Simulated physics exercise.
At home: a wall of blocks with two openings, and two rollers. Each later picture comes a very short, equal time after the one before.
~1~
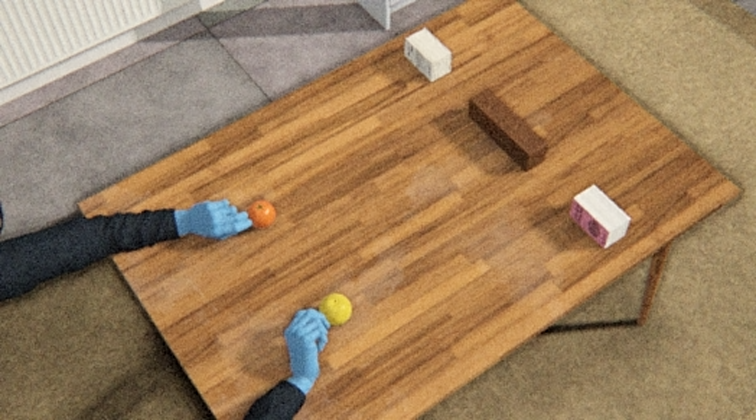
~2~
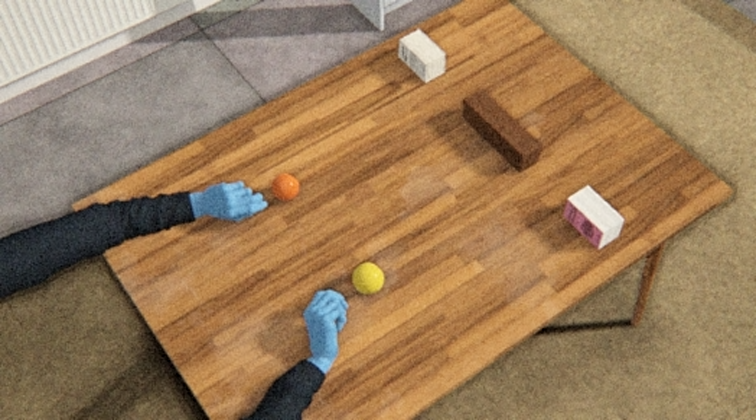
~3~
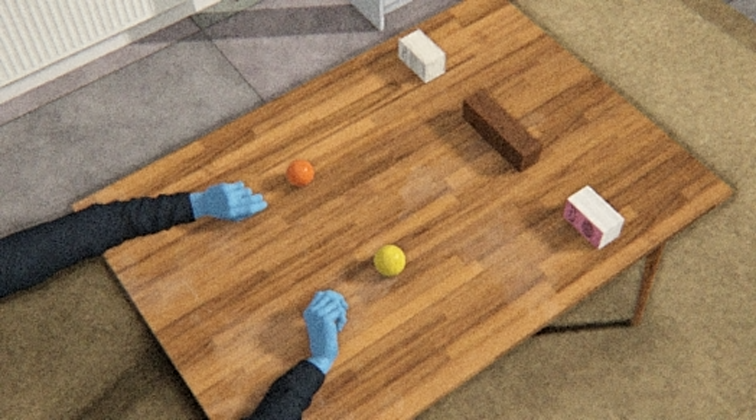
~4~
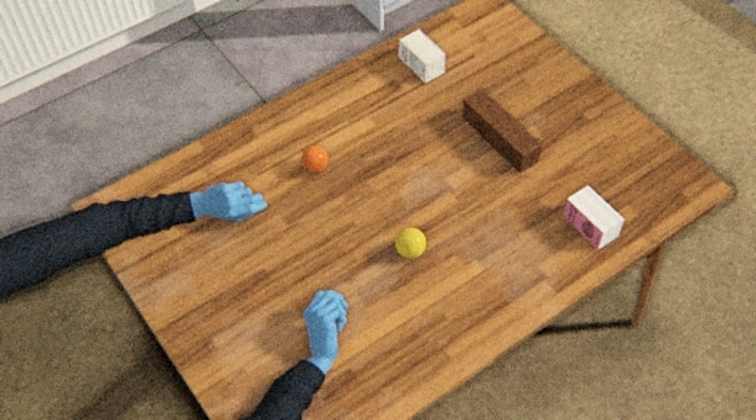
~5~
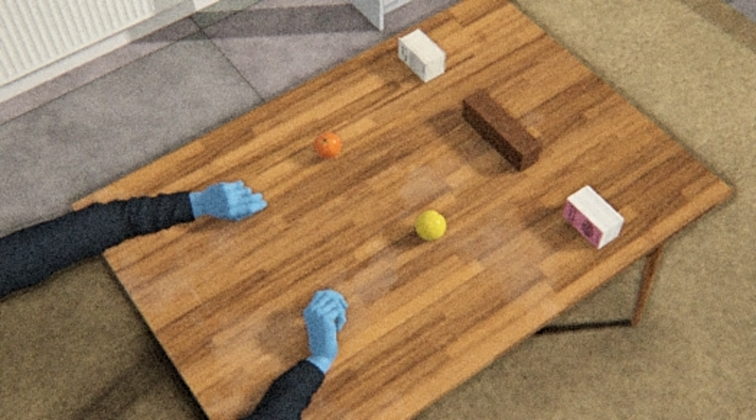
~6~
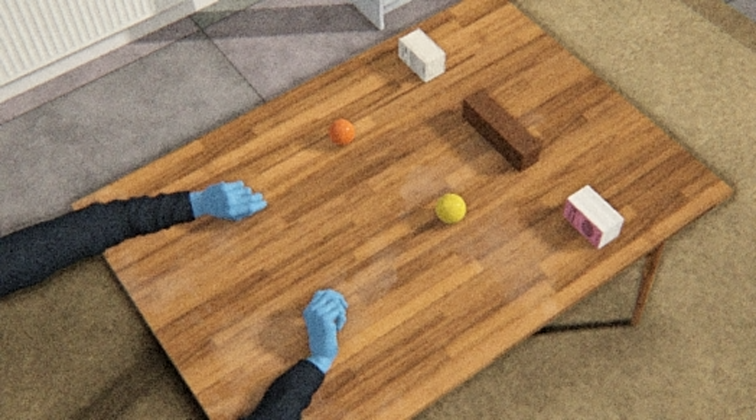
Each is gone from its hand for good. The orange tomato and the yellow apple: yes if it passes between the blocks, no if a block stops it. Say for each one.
Orange tomato: No; yellow apple: No.
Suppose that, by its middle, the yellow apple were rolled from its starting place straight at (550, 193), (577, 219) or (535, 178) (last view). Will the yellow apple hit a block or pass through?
Taking the aims in order, it goes between the blocks; is held back by a block; goes between the blocks.
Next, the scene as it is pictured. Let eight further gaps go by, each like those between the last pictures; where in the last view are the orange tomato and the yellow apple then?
By then the orange tomato sits at pixel (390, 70) while the yellow apple sits at pixel (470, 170).
Then, 0.24 s past the last view, orange tomato heading on near (393, 83); yellow apple coming back near (494, 167).
Then, 0.80 s past the last view, orange tomato coming back near (364, 61); yellow apple coming back near (444, 166).
Then, 1.26 s past the last view, orange tomato coming back near (326, 61); yellow apple coming back near (405, 166).
Finally, the orange tomato hits a block; the yellow apple hits a block.
